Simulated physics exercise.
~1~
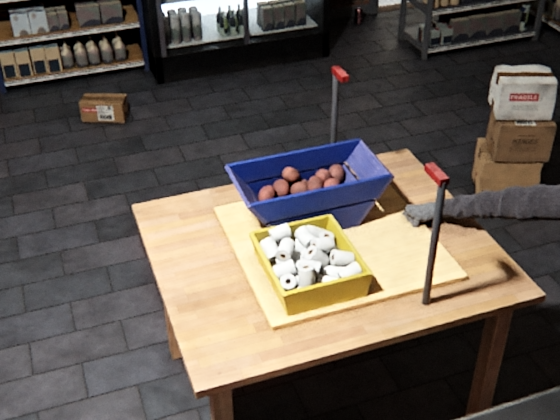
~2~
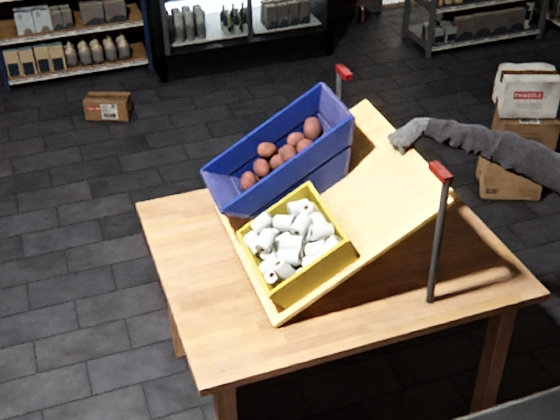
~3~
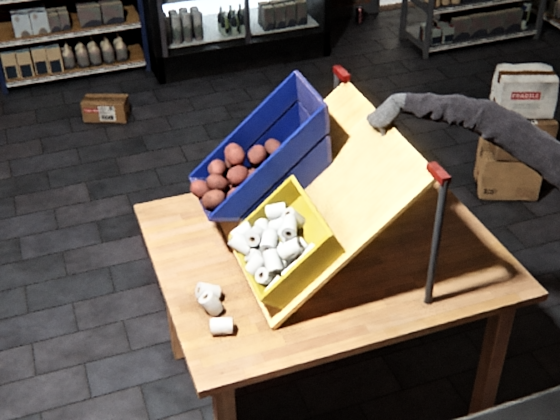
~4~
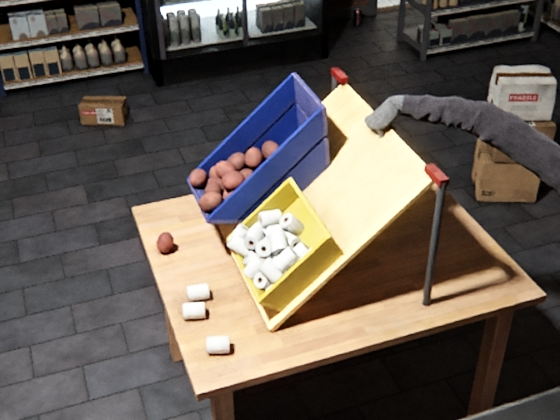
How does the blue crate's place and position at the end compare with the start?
At the start the blue crate sits level on the flat board. By the end it is a little further left and higher in view, tipped steeply down to the left on the raised board.
